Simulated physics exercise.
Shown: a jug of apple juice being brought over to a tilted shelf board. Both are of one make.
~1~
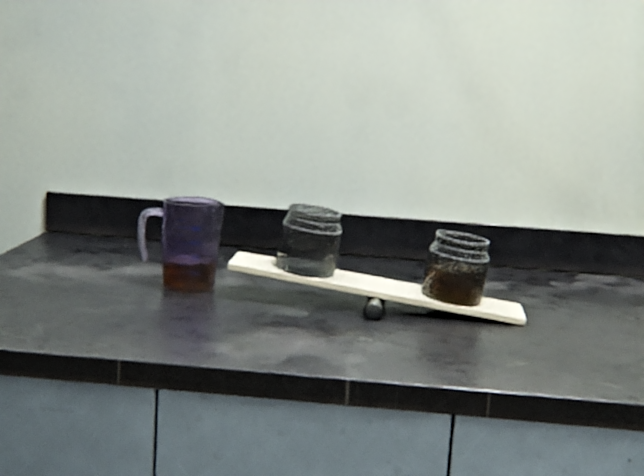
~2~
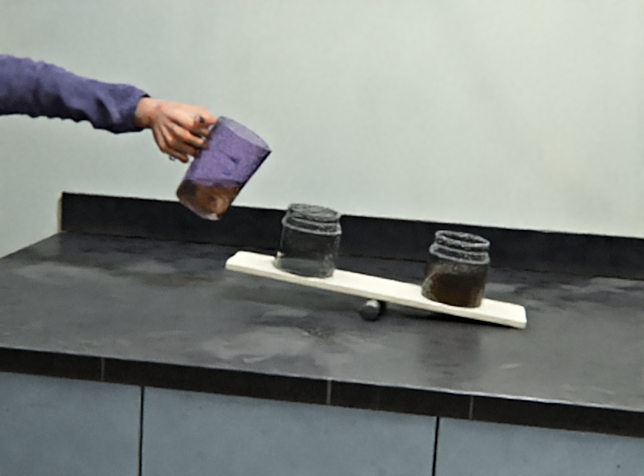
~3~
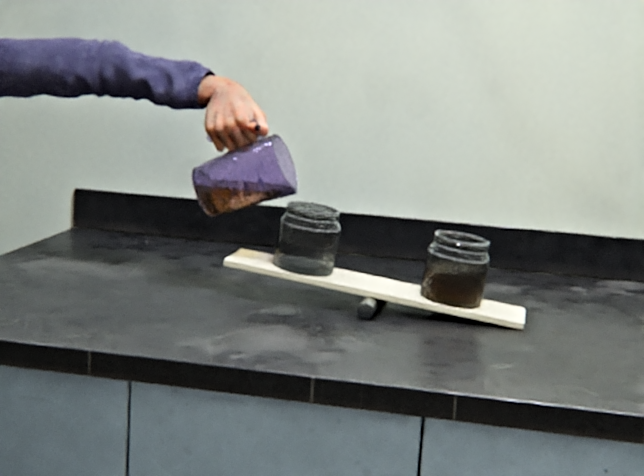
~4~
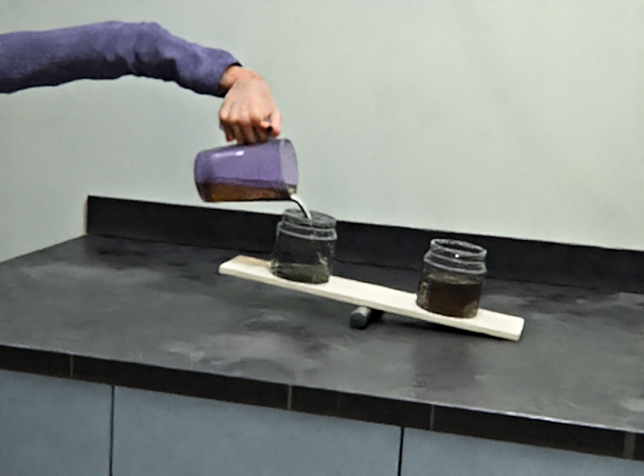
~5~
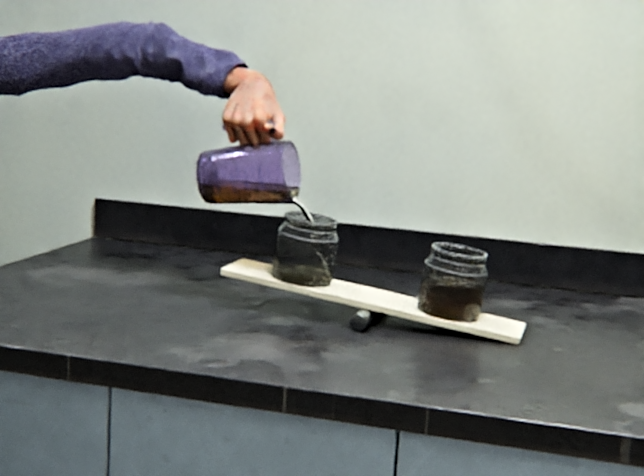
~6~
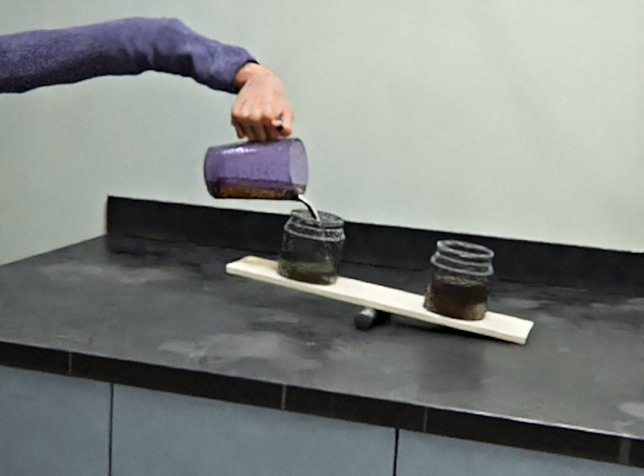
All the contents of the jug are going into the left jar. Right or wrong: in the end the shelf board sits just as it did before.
Right.
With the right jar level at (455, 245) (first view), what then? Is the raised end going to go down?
Result after the pour: It rests unchanged.
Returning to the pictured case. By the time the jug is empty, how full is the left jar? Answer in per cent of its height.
About 35 per cent of its height.
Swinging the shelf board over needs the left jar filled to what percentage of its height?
Roughly 45 per cent.
Next, the left jar is about a quarter full; the shelf board leans as before.
After that, the left jar is about a third full; the shelf board leans as before.
Finally, the left jar is about a third full; the shelf board leans as before.
